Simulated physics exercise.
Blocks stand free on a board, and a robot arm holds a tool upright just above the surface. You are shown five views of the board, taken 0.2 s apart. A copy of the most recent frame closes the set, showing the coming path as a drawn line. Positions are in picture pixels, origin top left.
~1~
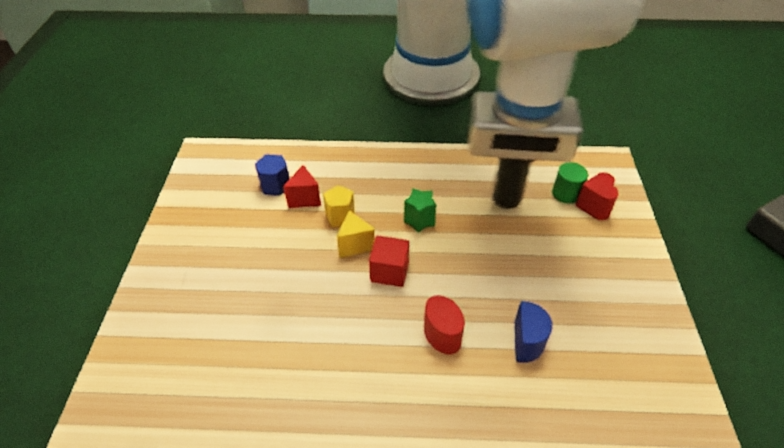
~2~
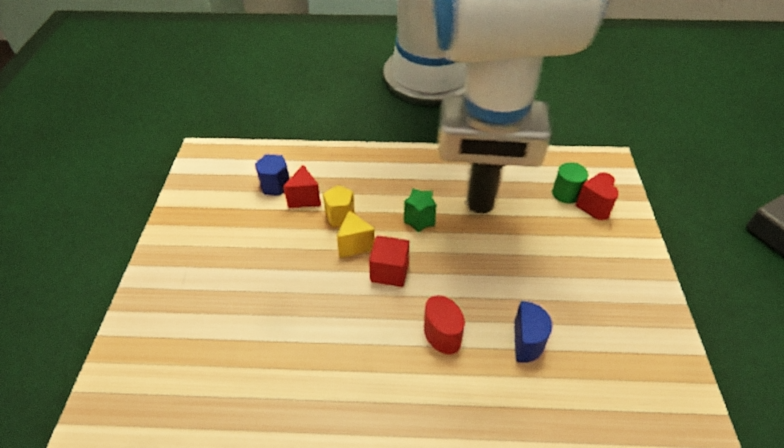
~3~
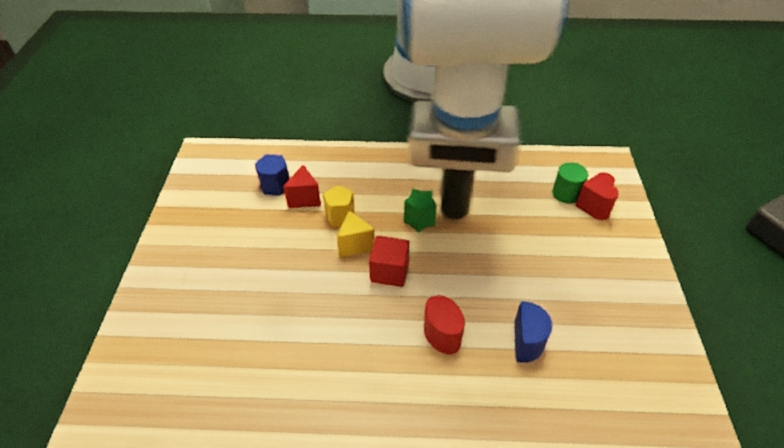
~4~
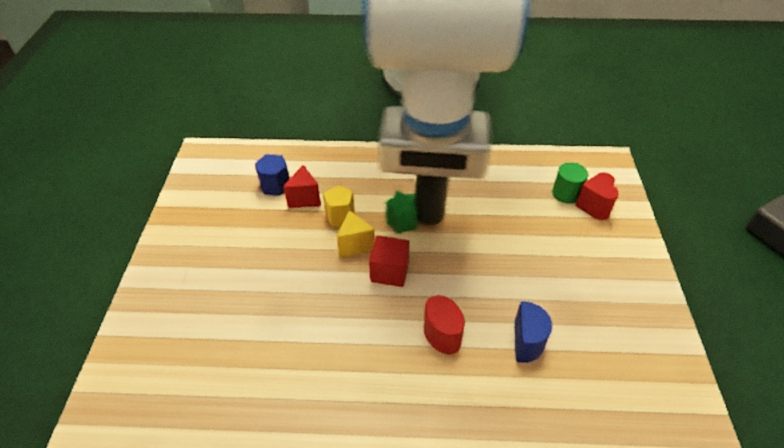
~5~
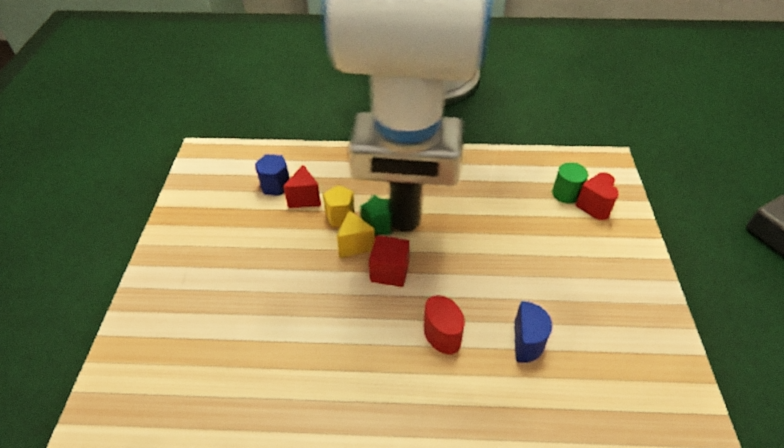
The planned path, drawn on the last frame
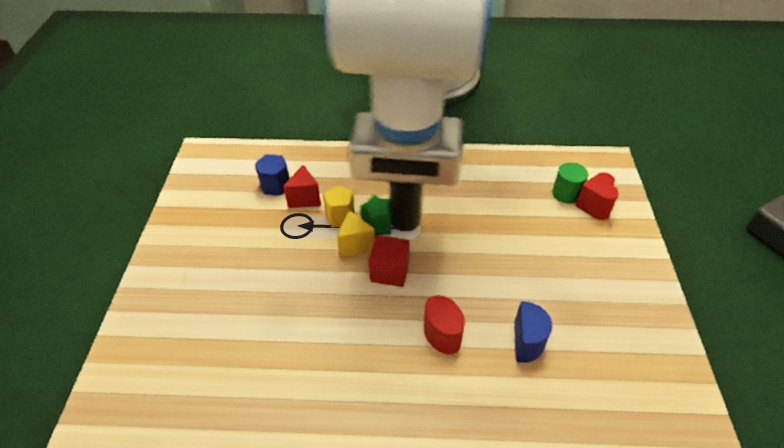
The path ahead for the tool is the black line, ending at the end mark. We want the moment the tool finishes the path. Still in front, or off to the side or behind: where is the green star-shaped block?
Once the path is finished, the green star-shaped block still sits ahead of the tool.
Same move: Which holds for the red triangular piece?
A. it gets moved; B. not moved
Option A.
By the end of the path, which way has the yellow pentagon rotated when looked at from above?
Clockwise rotation.
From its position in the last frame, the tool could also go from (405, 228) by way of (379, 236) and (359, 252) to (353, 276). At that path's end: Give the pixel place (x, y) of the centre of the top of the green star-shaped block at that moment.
Answer: (338, 214).
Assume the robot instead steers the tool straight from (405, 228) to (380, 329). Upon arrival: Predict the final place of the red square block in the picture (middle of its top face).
The centre of its top face lies at (348, 331).
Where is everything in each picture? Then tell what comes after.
Tip of the tool (507, 198), middles of tops, red triangular piece (301, 178), yellow pentagon (338, 196), yellow triangular piece (354, 225), green star-shaped block (421, 199), in the first picture.
Tool (480, 203), nothing pushed, in the second picture.
Tool (455, 208), nothing pushed, in the third picture.
Tool (430, 214), green star-shaped block (403, 201), in the fourth picture.
Tool (405, 220), red triangular piece (301, 178), yellow pentagon (338, 196), yellow triangular piece (354, 225), green star-shaped block (377, 206), in the fifth picture.
The line goes in a line from (405, 228) to (297, 226).
On the path given first. One third of the way, tool (368, 219); yellow pentagon (319, 193), turned 30° clockwise; yellow triangular piece (345, 228), turned 35° anticlockwise; green star-shaped block (339, 205).
Two thirds of the way, tool (332, 218); red triangular piece (294, 172); yellow pentagon (284, 189), turned 45° clockwise; yellow triangular piece (345, 228), turned 35° anticlockwise; green star-shaped block (302, 205).
At the end, tool (295, 218); red triangular piece (293, 172), turned 15° clockwise; yellow pentagon (265, 185), turned 70° clockwise; yellow triangular piece (345, 228), turned 35° anticlockwise; green star-shaped block (264, 207).
